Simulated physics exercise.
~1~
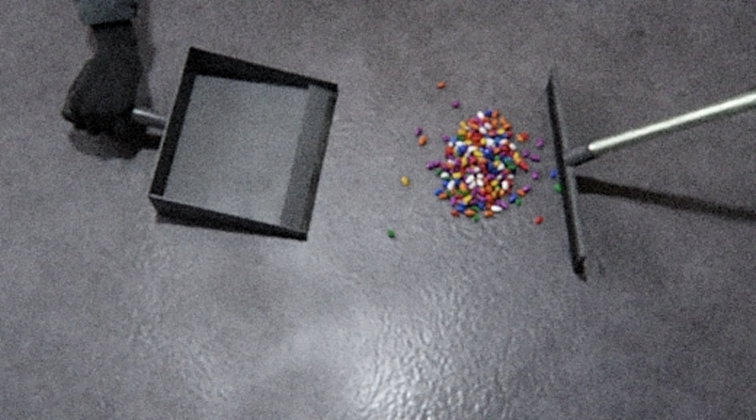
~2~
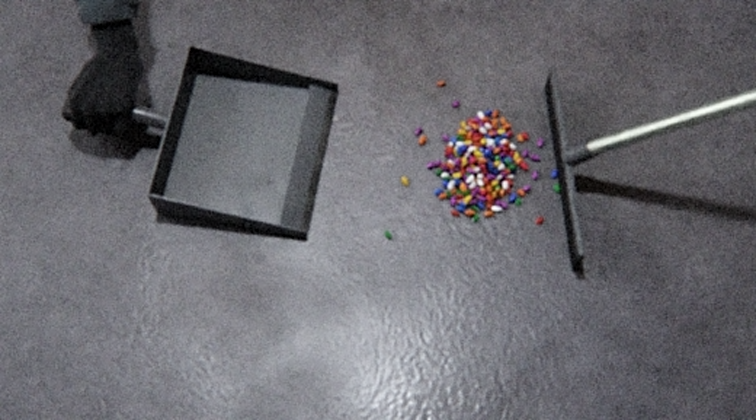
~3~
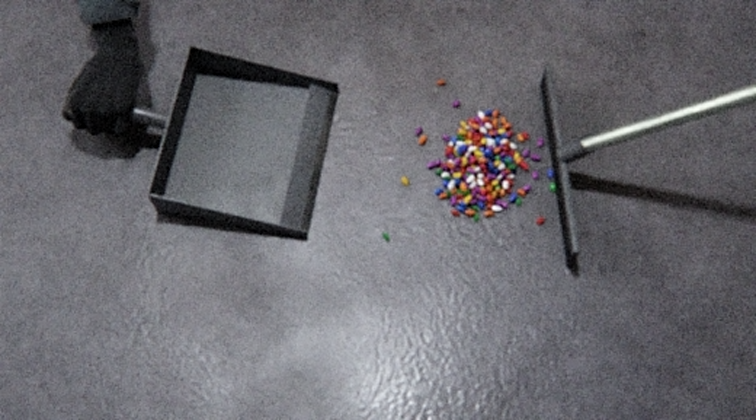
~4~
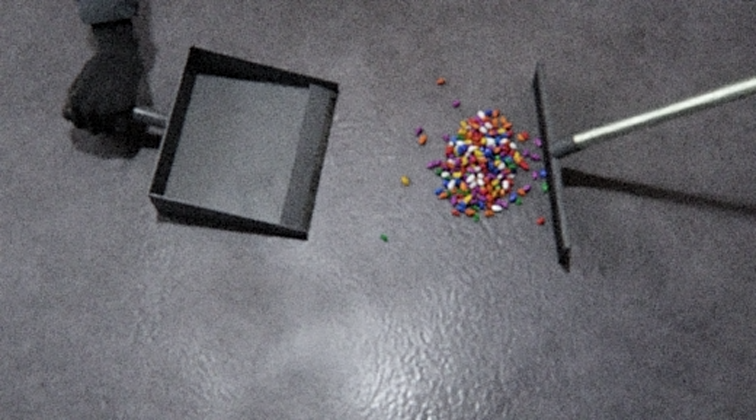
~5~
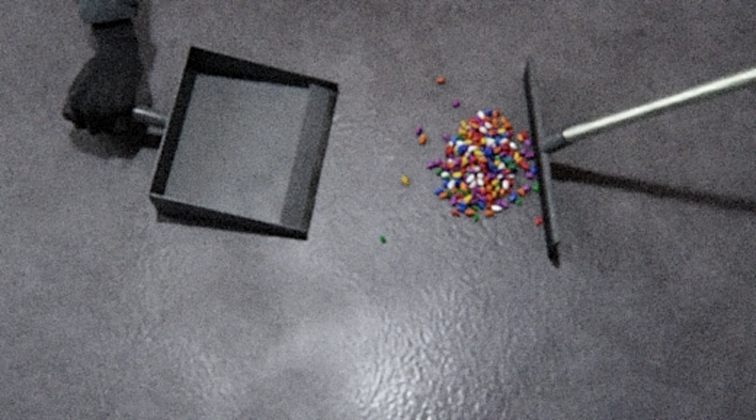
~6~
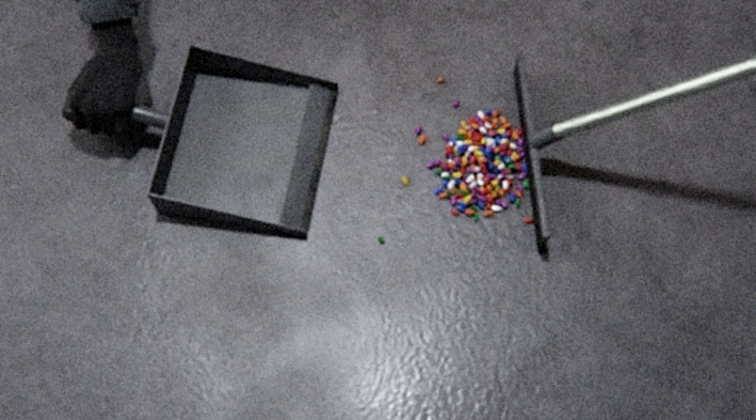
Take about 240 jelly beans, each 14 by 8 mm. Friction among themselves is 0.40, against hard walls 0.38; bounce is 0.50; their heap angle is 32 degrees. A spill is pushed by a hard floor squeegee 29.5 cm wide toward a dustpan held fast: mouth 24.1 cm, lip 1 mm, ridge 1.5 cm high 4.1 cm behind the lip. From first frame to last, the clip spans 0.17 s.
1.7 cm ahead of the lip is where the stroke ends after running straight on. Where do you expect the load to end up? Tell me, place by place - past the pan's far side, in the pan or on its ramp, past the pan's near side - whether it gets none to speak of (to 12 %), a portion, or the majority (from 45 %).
Far side: A portion; pan: None to speak of; near side: None to speak of.
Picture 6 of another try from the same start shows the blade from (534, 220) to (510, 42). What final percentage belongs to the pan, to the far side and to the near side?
Pan 0 % / far 25 % / near 0 %.
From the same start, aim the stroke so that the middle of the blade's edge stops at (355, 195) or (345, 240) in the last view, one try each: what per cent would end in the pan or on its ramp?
I'd expect about 25 percent, then about 20 percent.
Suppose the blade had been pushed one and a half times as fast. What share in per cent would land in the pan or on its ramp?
It would be around 5 per cent.
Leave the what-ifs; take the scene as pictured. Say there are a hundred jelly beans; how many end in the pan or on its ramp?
About 0 per cent.
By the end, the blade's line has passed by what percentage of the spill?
Roughly 20 per cent of it.
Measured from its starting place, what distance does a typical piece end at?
Roughly 20 centimetres.
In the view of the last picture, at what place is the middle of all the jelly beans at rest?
In the last view, approximately (355, 135).
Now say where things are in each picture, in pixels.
The first picture shows blade from (582, 256) to (554, 73), moved 0.0 cm, 0 of the pieces shifted so far; middle of the pieces at (481, 162); pan at (237, 149).
The second picture shows blade from (581, 255) to (552, 72), moved 0.3 cm, 1 of the pieces shifted so far; middle of the pieces at (481, 162).
The third picture shows blade from (575, 252) to (548, 70), moved 1.1 cm, 4 of the pieces shifted so far; middle of the pieces at (482, 162).
The fourth picture shows blade from (567, 248) to (540, 66), moved 2.4 cm, 4 of the pieces shifted so far; middle of the pieces at (482, 161).
The fifth picture shows blade from (556, 243) to (530, 61), moved 4.0 cm, 7 of the pieces shifted so far; middle of the pieces at (482, 161).
The sixth picture shows blade from (546, 237) to (520, 57), moved 5.6 cm, 15 of the pieces shifted so far; middle of the pieces at (481, 161); pan at (237, 148).
Then, 0.27 s after the last picture, middle of the blade 18 cm from the lip; 0 % over the lip, far side 10 %, near side 0 %.
Then, 0.45 s after the last picture, middle of the blade 10 cm from the lip; 0 % over the lip, far side 15 %, near side 0 %.
Then, 0.75 s after the last picture, middle of the blade 5 cm from the lip; 0 % over the lip, far side 20 %, near side 0 %.
In the end, far side 20 %, pan 0 %, near side 0 %, in front of the lip or behind the blade 80 %.
